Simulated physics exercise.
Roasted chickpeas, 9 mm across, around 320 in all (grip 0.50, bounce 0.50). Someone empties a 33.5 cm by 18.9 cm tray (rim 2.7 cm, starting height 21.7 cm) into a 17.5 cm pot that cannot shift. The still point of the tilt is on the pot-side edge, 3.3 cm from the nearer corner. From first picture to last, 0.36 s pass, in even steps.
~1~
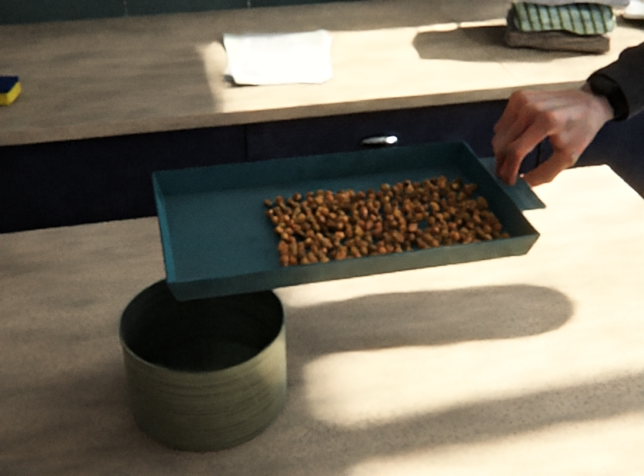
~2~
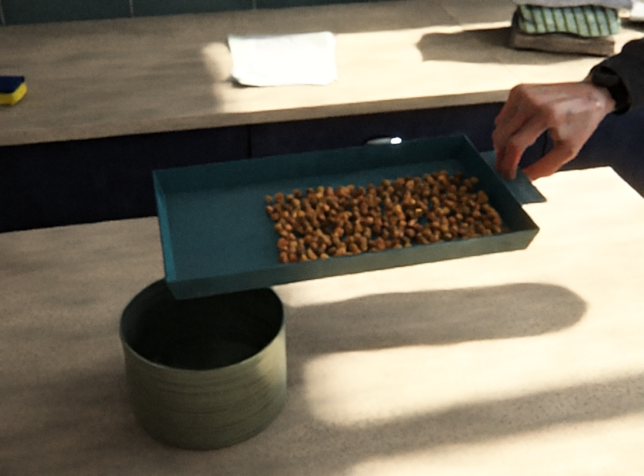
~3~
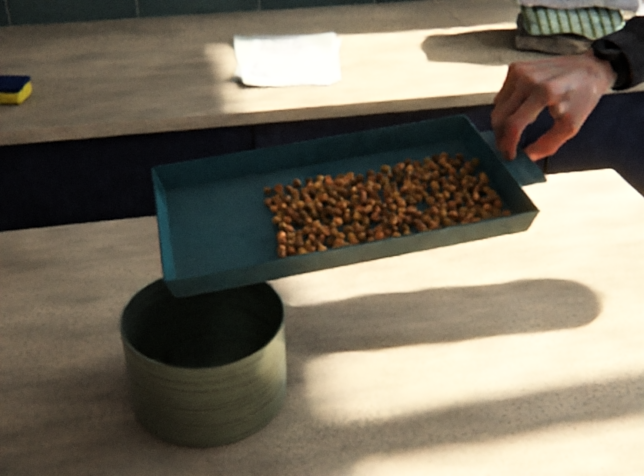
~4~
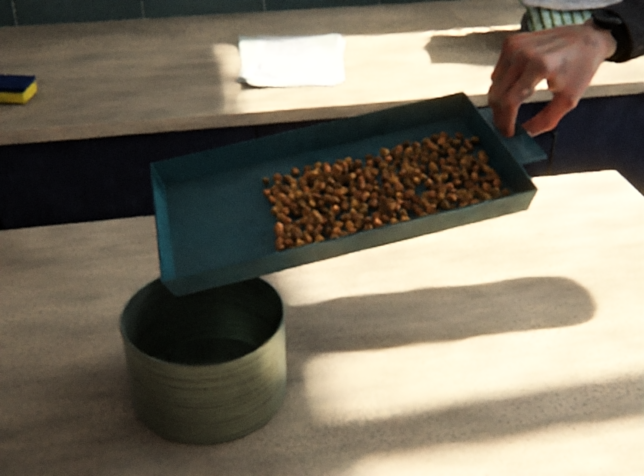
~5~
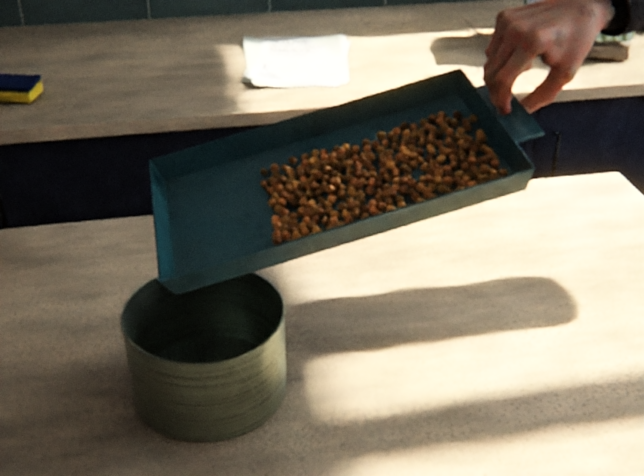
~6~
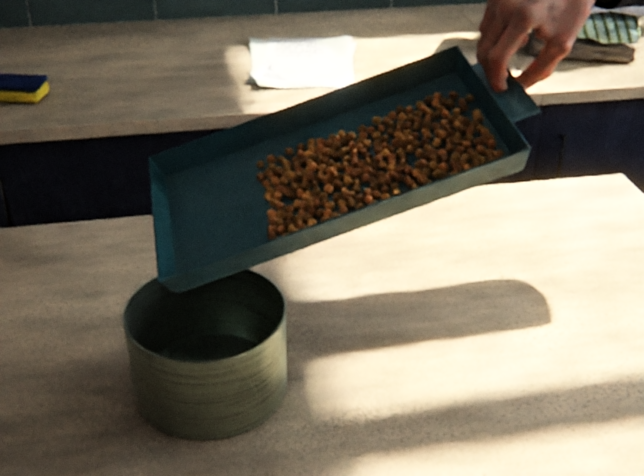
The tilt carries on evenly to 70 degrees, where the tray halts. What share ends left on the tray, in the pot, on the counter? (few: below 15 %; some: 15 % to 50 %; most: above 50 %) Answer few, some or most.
Left on the tray: Most; in the pot: Few; on the counter: Some.
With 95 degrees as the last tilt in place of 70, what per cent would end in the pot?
It would be near 0 per cent.
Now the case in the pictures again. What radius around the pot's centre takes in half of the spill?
Some 20 cm.
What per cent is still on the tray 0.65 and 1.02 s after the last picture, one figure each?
About 90, 80.
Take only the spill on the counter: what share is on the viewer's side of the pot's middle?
Roughly 100 per cent.
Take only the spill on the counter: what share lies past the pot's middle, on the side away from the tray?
About 100 per cent.
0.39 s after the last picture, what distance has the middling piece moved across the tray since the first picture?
Roughly 11 cm.
Then, 0.39 s after the last picture, tilt 43 degrees; the tray holds 100 %, the pot 0 %.
Then, 0.65 s after the last picture, tilt 60 degrees; the tray holds 90 %, the pot 0 %.
Then, 1.02 s after the last picture, tilt 70 degrees; the tray holds 80 %, the pot 0 %.
In the end, tray 75 %, pot 0 %, counter 25 %.
